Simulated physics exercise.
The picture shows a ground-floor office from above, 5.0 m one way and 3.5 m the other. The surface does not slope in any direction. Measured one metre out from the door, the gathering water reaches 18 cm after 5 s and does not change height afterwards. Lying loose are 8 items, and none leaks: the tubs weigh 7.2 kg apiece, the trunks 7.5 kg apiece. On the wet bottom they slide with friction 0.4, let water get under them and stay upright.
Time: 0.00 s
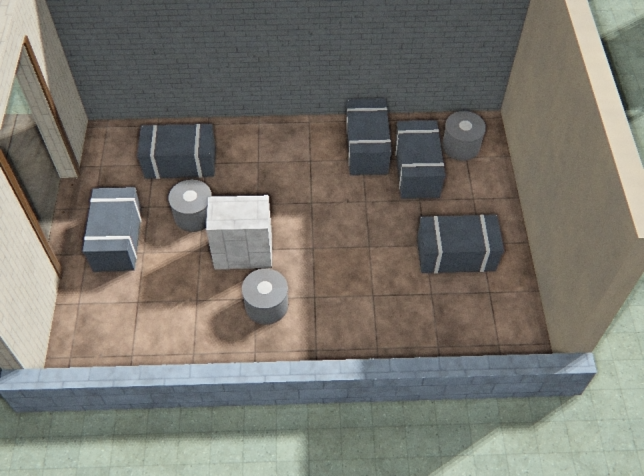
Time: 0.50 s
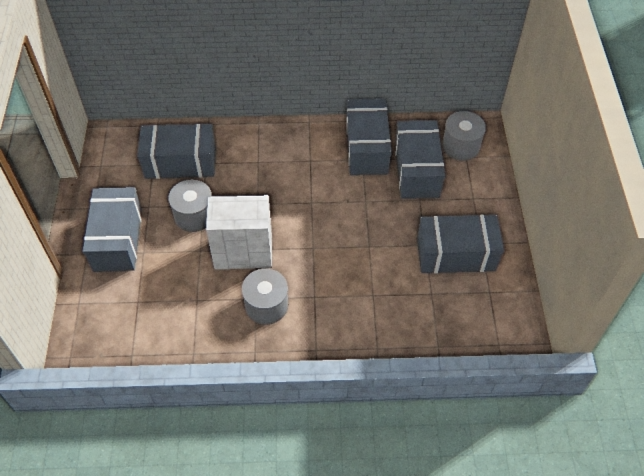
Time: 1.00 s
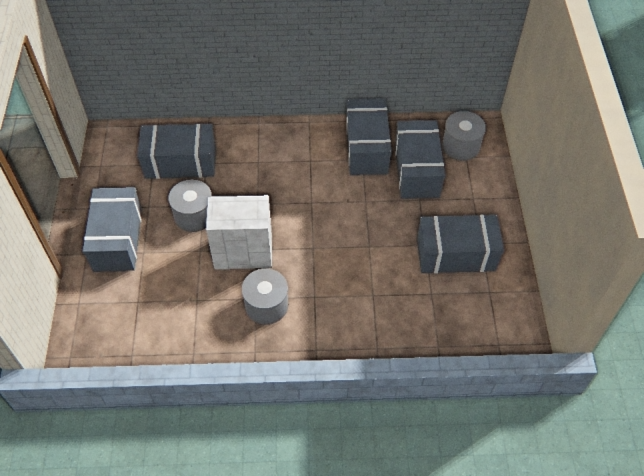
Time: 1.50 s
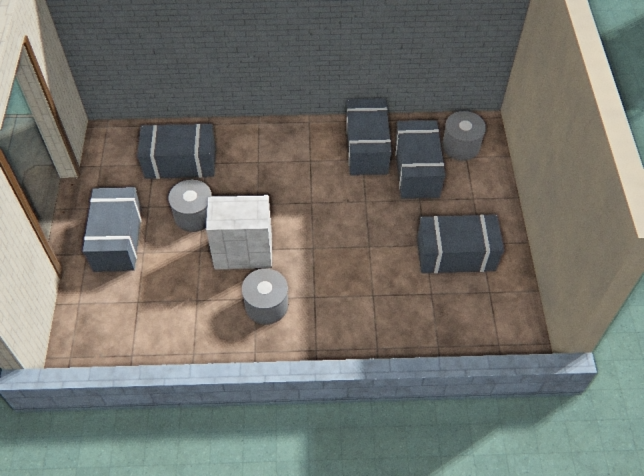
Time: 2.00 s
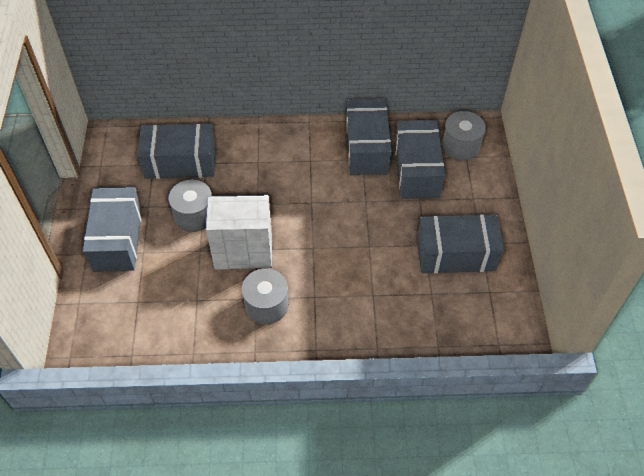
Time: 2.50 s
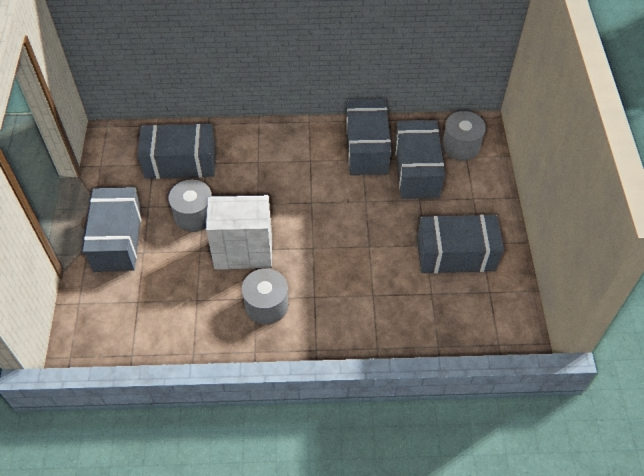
At first, strapped dark trunks, grey round tubs and a white block stand on the brown tiled floor of a walled room, with pale green paving outside. The ground outside then turns a deeper teal as water covers it, and finally a faint wet patch appears inside the left doorway; nothing shifts.
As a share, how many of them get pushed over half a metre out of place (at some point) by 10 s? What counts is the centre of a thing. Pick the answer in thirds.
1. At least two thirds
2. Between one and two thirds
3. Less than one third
Answer: 1.
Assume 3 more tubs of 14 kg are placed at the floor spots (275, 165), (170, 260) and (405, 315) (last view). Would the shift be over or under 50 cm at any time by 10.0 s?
In order: Farther; farther; not as far.
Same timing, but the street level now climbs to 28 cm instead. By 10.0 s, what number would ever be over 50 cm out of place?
With that change, 8 of them.
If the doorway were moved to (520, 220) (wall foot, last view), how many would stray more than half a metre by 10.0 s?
6.
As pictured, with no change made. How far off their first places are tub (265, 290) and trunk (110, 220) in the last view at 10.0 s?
They've ended up 50 cm and 300 cm away, in that order.
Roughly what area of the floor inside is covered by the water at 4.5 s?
Roughly 4.0 m2 of it is wet.
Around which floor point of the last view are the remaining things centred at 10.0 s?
Averaged position, last view: Near pixel (430, 233).
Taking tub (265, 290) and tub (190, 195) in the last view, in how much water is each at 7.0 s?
I'd estimate 3 cm for the first and 4 cm for the second.
After 3.5 s 0 of 8 are over 50 cm from their spots; 0 afloat.
After 4.5 s 1 of 8 are over 50 cm from their spots; 0 afloat.
After 7.0 s 3 of 8 are over 50 cm from their spots; 2 afloat.
After 10.0 s 7 of 8 are over 50 cm from their spots, and 7 have been at some point; 7 afloat.
